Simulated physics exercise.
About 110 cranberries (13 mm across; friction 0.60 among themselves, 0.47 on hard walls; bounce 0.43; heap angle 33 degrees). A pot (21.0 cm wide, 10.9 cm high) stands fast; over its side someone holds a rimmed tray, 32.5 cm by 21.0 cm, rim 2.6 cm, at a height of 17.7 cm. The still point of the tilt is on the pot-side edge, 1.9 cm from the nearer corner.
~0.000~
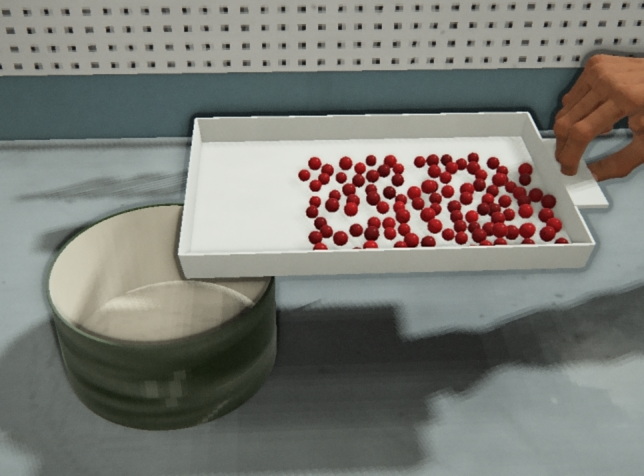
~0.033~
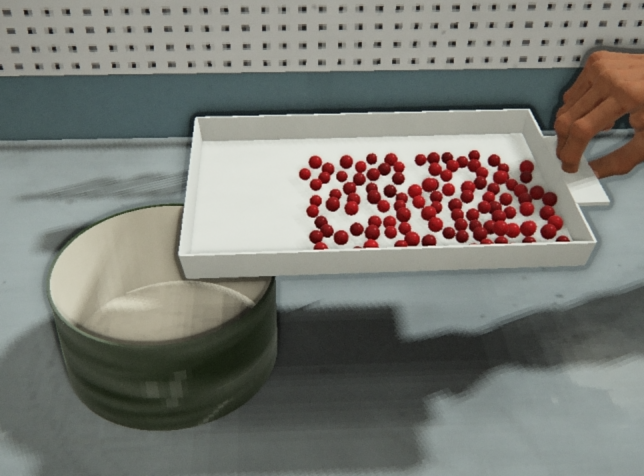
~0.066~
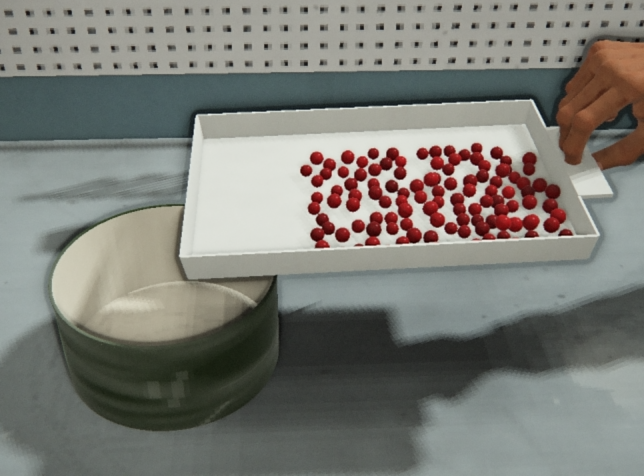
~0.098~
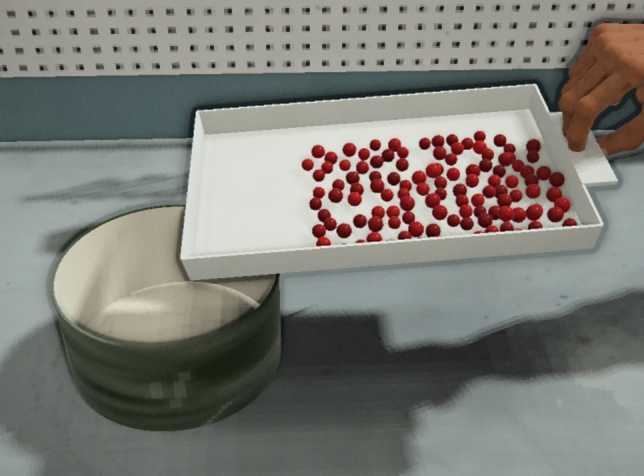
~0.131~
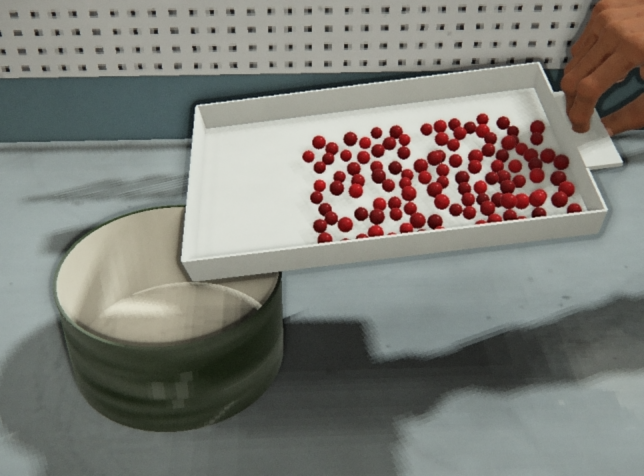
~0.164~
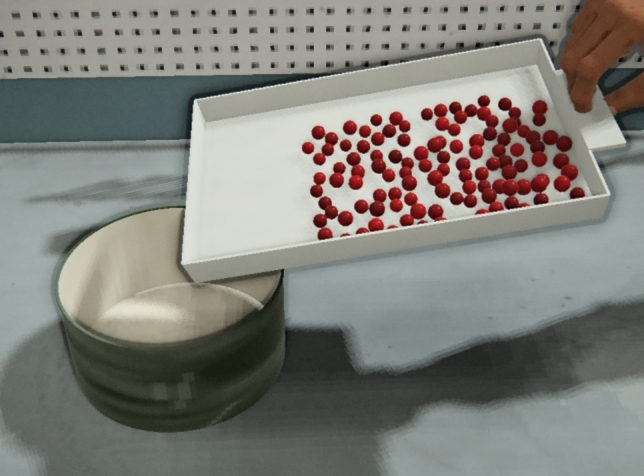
At first, a hand at the right holds a white rimmed tray of red cranberries nearly level, its left end over the side of a dark green pot. Then the hand raises the right end, slowly and then more quickly, tilting the tray down toward the left while the berries keep their places on it.
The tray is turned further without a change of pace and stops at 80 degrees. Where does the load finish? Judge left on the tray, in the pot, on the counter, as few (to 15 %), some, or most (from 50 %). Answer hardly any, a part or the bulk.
Left on the tray: A part; in the pot: Hardly any; on the counter: The bulk.
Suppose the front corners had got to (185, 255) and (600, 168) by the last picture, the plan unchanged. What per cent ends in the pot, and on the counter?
Pot 50, counter 10.
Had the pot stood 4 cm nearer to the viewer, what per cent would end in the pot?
It would be near 45 per cent.
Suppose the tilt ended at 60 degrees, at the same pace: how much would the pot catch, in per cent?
Then about 5 per cent.
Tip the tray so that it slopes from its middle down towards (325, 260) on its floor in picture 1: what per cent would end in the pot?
Some 0 per cent.
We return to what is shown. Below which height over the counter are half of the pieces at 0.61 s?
Some 26 cm.
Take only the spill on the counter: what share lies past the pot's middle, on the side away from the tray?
Some 90 per cent.
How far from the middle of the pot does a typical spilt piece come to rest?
About 20 cm.
After 0.43 s, tilt 47 degrees; the tray holds 100 %, the pot 0 %.
Then, at 0.61 s, tilt 69 degrees; the tray holds 100 %, the pot 0 %.
After 0.91 s, tilt 80 degrees; the tray holds 40 %, the pot 5 %.
By 1.8 s all is still; tray 30 %, pot 5 %, counter 65 %.
